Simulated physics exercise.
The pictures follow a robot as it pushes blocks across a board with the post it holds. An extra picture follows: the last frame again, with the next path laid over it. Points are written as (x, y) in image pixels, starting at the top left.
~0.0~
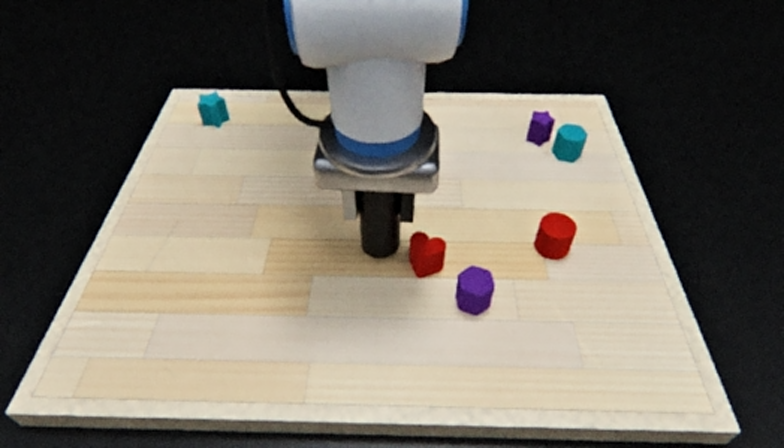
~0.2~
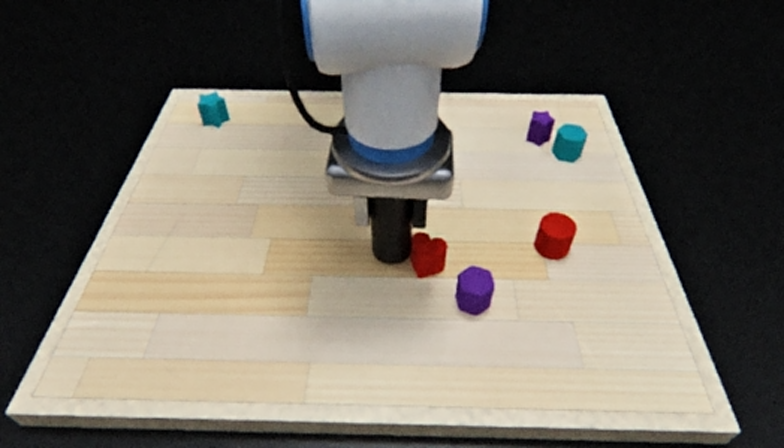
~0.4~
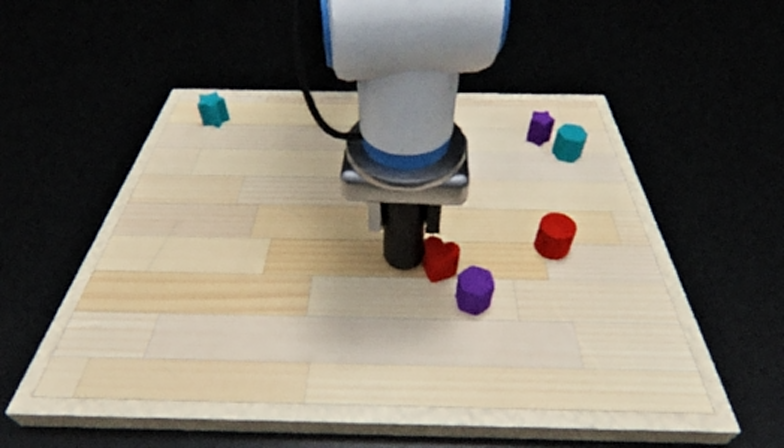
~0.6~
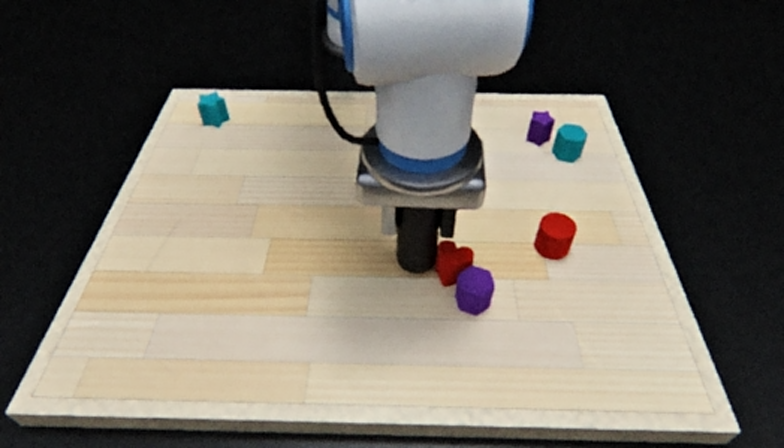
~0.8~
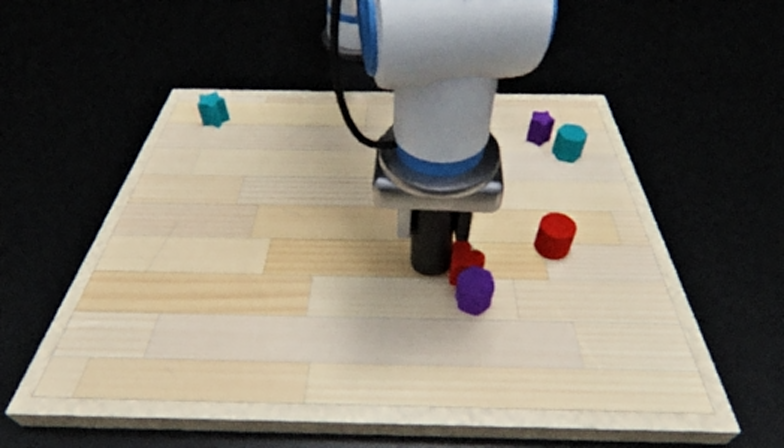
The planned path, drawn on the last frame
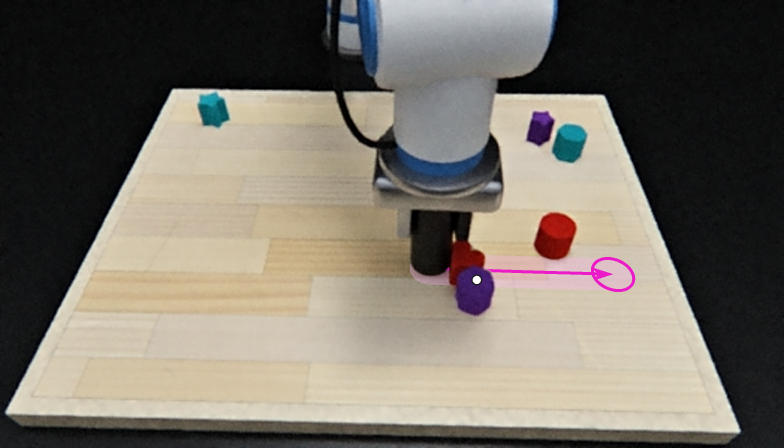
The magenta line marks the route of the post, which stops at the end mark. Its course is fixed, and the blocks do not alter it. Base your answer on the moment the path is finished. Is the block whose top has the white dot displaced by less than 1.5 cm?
Yes, I think so.
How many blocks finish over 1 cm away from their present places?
One moves.
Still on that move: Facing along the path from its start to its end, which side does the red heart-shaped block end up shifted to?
Heads right.
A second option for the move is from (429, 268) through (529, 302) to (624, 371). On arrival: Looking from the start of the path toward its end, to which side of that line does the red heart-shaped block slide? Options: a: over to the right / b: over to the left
Choice b: Over to the left.
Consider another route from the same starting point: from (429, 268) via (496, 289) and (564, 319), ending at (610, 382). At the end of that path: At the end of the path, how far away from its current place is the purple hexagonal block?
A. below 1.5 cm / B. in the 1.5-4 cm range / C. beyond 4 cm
I choose B.
The line goes straight from (429, 268) to (613, 274); the dot is on the purple hexagonal block.
The first path, step by step. One third of the way, post (492, 263); red heart-shaped block (530, 260), turned 25° clockwise.
Two thirds of the way, post (555, 265); red heart-shaped block (590, 272), turned 50° clockwise; red round block (562, 223).
At the end, post (617, 266); red heart-shaped block (611, 281), turned 85° clockwise; purple hexagonal block unmoved; red round block (563, 222).
